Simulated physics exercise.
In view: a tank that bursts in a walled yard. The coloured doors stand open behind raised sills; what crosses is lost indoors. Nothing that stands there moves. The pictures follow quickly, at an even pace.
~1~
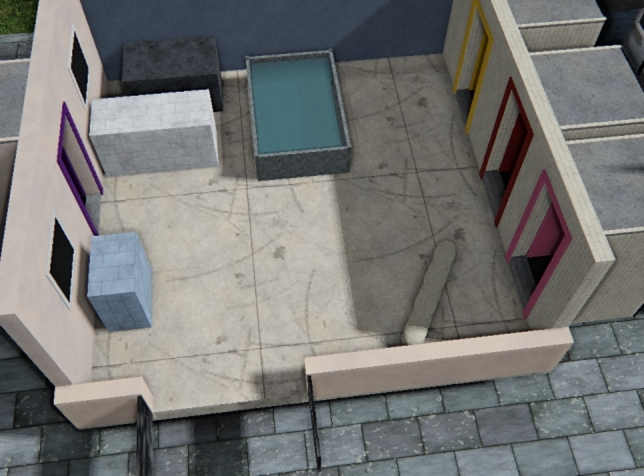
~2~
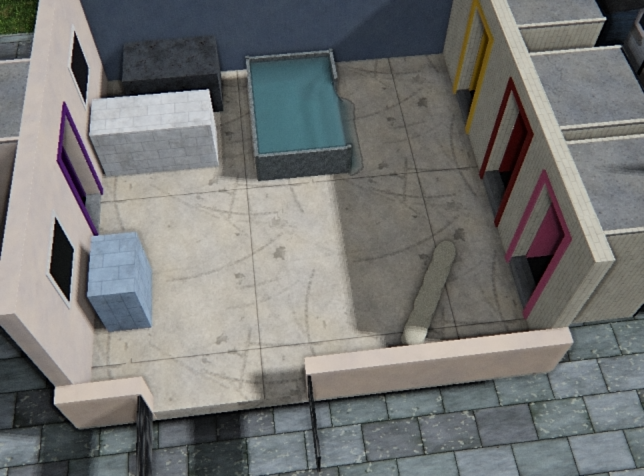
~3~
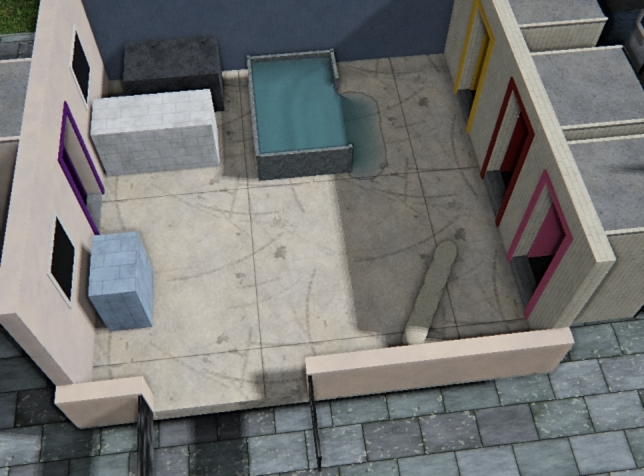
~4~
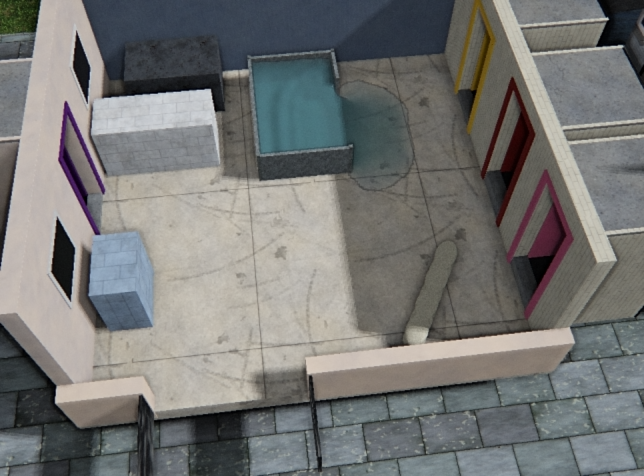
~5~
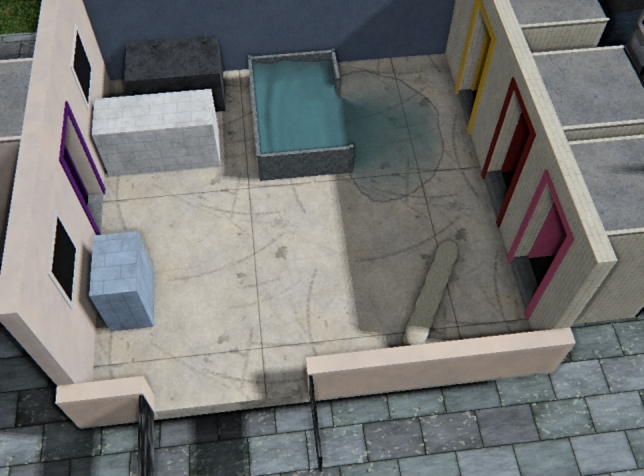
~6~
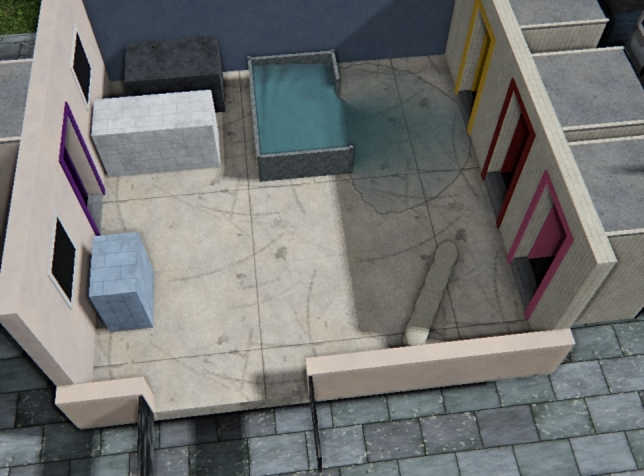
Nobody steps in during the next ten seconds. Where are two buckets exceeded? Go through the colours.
One by one: The yellow door takes more than that; the purple door stays under that; the pink door stays under that; the red door stays under that.
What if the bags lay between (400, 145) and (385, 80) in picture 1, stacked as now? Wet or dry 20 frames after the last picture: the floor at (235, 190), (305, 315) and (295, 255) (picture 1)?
One after the other: Free of water, clear, not flooded.
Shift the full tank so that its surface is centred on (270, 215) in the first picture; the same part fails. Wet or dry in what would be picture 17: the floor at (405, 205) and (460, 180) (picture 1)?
As listed: Awash, covered.
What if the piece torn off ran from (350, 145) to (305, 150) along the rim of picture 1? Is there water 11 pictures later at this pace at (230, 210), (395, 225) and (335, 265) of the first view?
As listed: Clear, covered, covered.
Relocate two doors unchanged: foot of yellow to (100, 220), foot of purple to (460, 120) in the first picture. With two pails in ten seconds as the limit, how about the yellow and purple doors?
The yellow one is under, the purple one is over.
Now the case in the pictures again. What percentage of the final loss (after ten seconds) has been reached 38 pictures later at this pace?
Near 80 in a hundred.
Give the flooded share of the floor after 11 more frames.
About 25 per cent.
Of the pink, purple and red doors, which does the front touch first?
First comes the red one.
A moment on, water covers 20 % of the floor; the yellow door over two buckets in, the purple door not reached, the pink door not reached, the red door wet at the sill, nothing in.
Next, water covers 25 % of the floor; the yellow door far over two buckets in, the purple door not reached, the pink door wet at the sill, nothing in, the red door wet at the sill, nothing in.
Then, water covers 35 % of the floor; the yellow door far over two buckets in, the purple door not reached, the pink door wet at the sill, nothing in, the red door wet at the sill, nothing in.
Later, water covers 60 % of the floor; the yellow door far over two buckets in, the purple door not reached, the pink door wet at the sill, nothing in, the red door wet at the sill, nothing in.
In the end, water covers 80 % of the floor; the yellow door far over two buckets in, the purple door not reached, the pink door under two buckets in, the red door wet at the sill, nothing in.
